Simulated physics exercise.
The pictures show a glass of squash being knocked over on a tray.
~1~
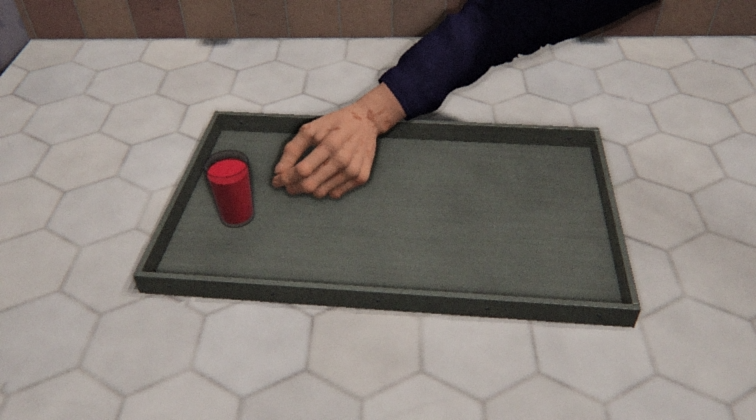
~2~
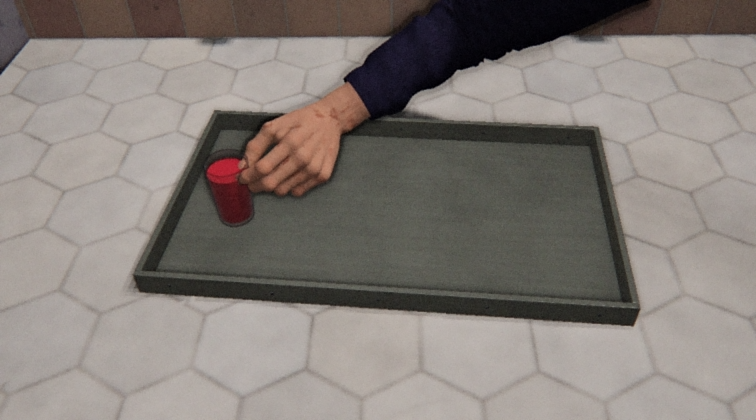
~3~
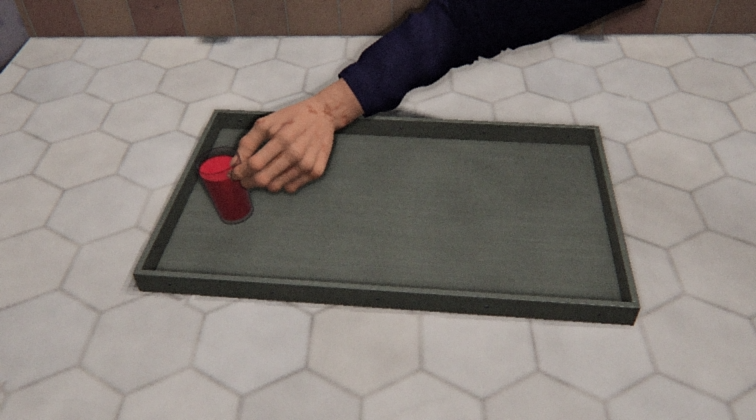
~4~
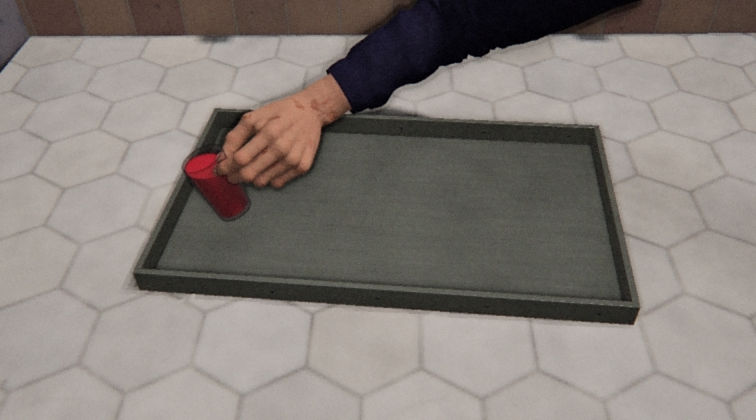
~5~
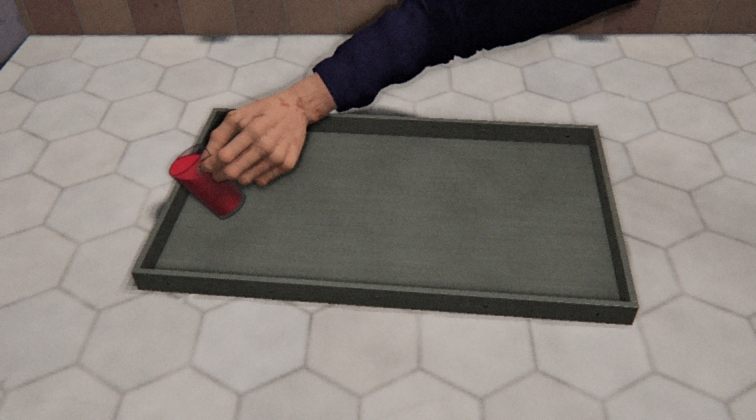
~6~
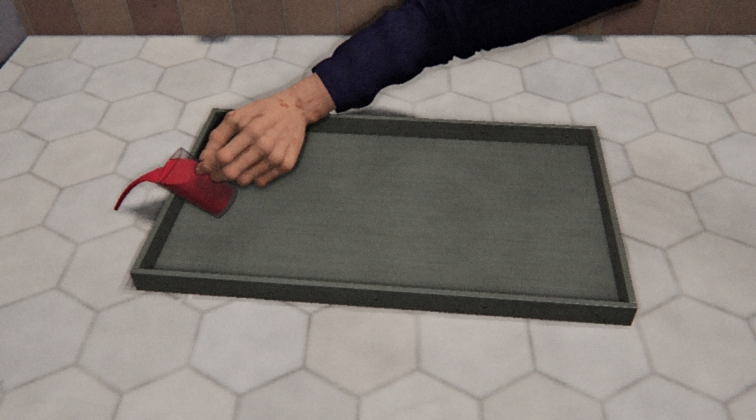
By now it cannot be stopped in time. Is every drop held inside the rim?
No, some gets past the rim.
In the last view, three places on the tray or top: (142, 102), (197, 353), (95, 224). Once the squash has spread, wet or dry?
Starting from the first: Never touched, then never touched, finally caught by it.
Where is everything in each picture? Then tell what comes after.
It stands upright; glass (231, 188) about three quarters full; tray (390, 287), in the first frame.
Pushed off balance; glass about three quarters full, surface at (227, 171), in the second frame.
Pushed off balance; glass (226, 185) about three quarters full, in the third frame.
Pushed off balance; glass about three quarters full, surface at (207, 167); tray (390, 285), in the fourth frame.
Pushed off balance; glass (208, 182) tipped 30°, in the fifth frame.
It is falling; glass (197, 183) tipped 45°, in the sixth frame.
Shortly, the glass lies across the rim; the puddle covers about as much as a plate; it has landed past the rim.
Then, the puddle covers about as much as a tray; it has landed past the rim.
At the finish, the puddle covers about as much as a tray; it has landed past the rim.
